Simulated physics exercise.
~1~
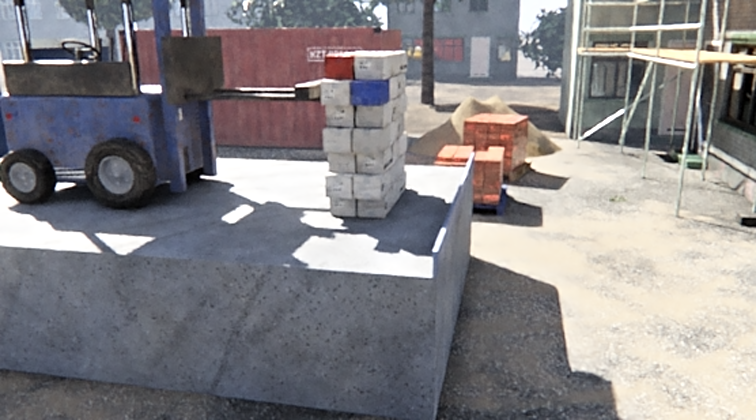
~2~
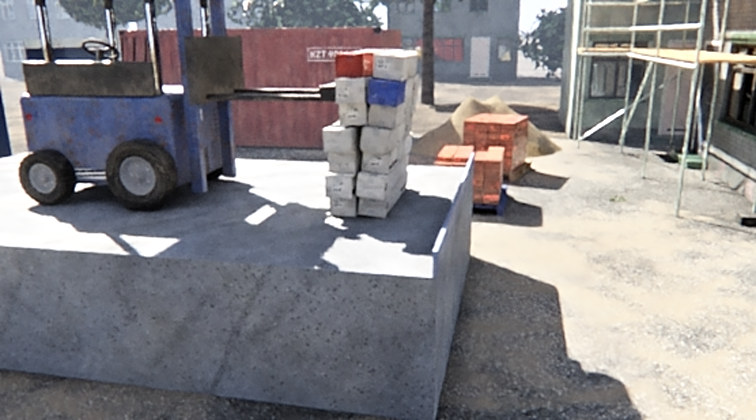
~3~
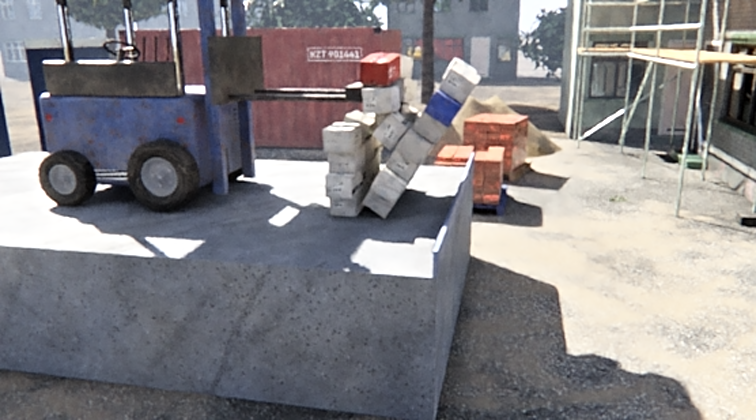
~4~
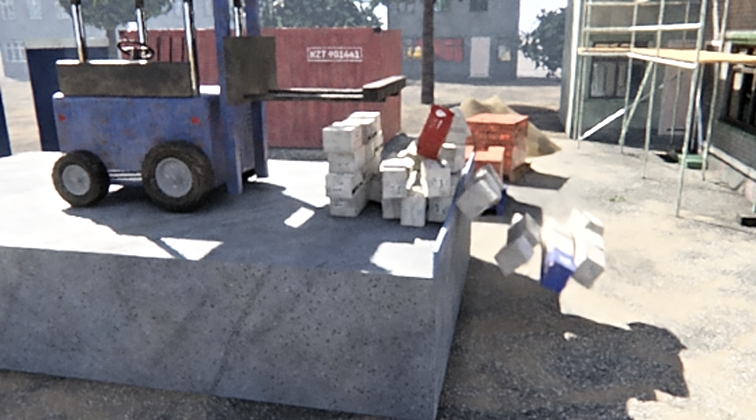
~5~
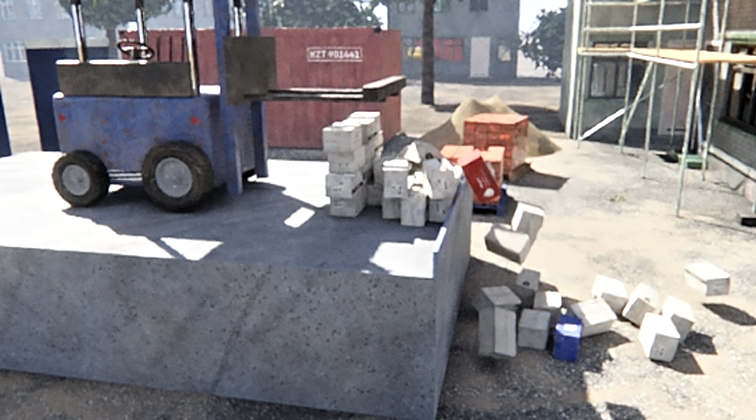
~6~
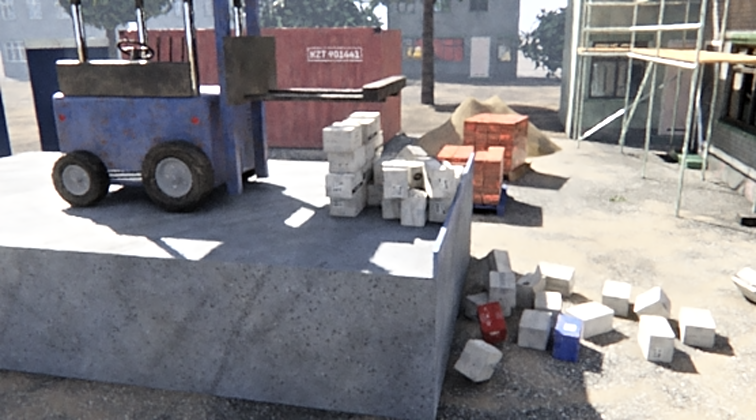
The clip shows a blue forklift on a concrete dock pushing a beam rightward into a stack of mostly white parcels, which leans and collapses. Many tumble over the edge, leaving the red and blue ones among those scattered on the ground while others remain heaped on the dock.
